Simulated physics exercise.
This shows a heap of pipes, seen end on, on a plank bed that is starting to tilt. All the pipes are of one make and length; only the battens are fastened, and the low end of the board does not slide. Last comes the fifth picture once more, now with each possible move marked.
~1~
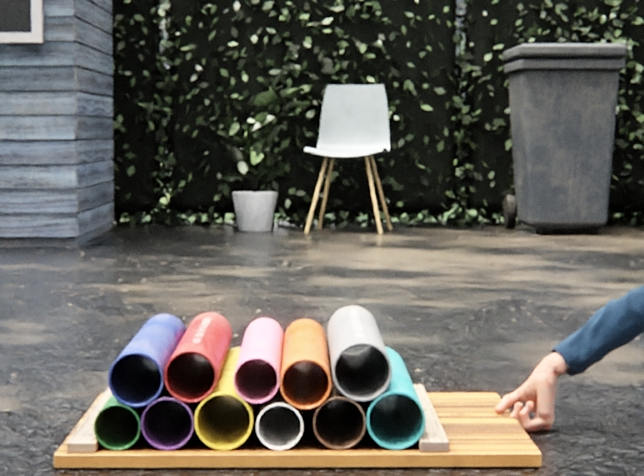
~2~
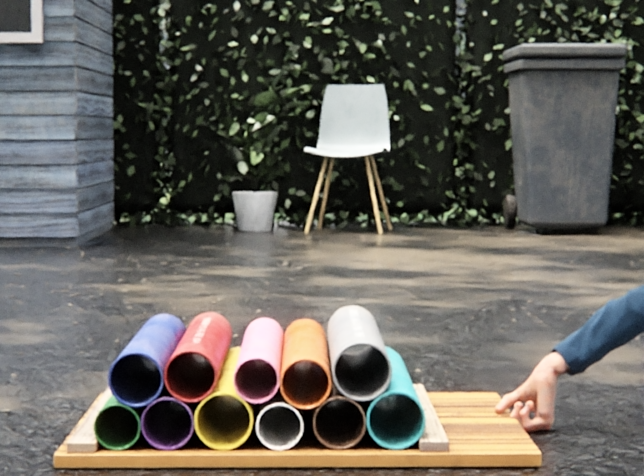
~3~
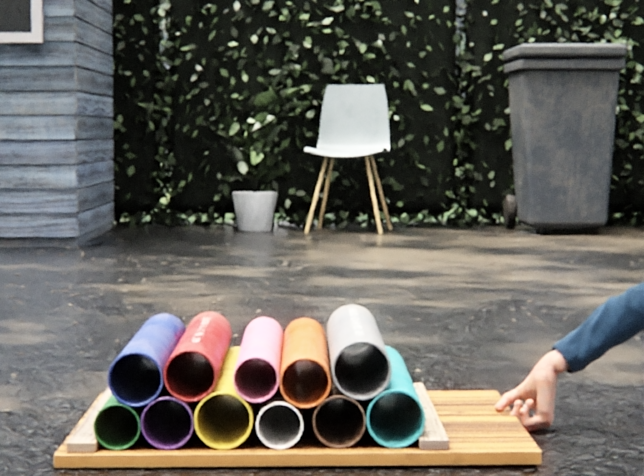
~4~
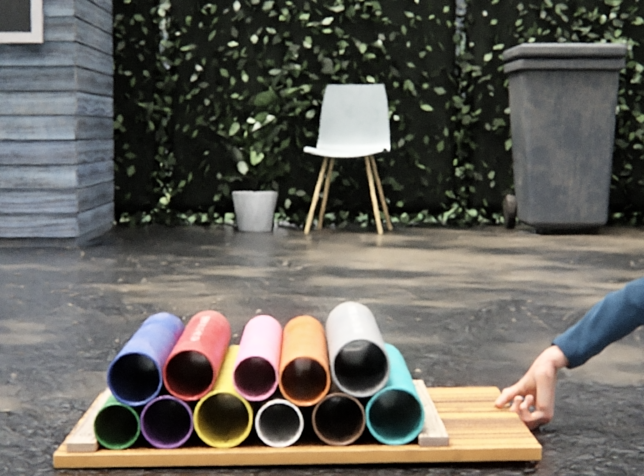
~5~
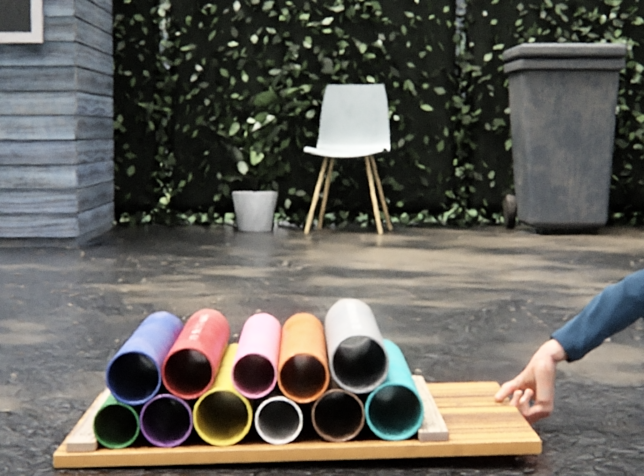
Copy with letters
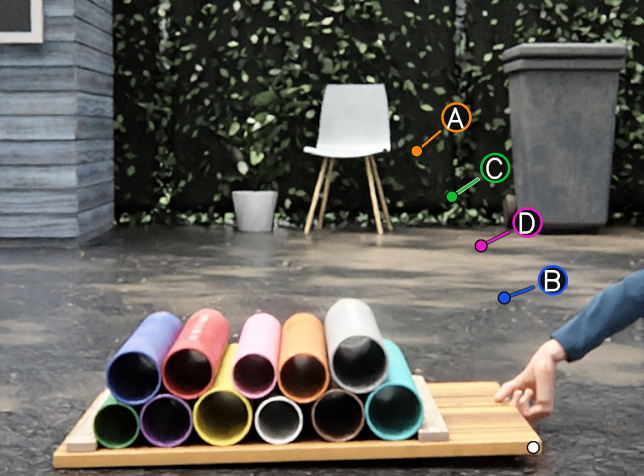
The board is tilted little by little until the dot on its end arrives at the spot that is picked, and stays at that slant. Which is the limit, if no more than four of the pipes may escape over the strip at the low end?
Mark B is as high as it can go.
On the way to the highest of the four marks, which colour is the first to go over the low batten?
The blue one.
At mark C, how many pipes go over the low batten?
At C the number is eleven.
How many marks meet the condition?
One of the four.
On the marked copy, A at (417, 151); B at (504, 298); C at (452, 196); D at (481, 246); the white dot at (533, 448).
Taking B. A third of the way, board at 14°.
Two thirds of the way, board at 20°.
When it is over, board at 20°, none over the low batten.
As for the rest, A eleven over the low batten; C eleven over the low batten; D eleven over the low batten.
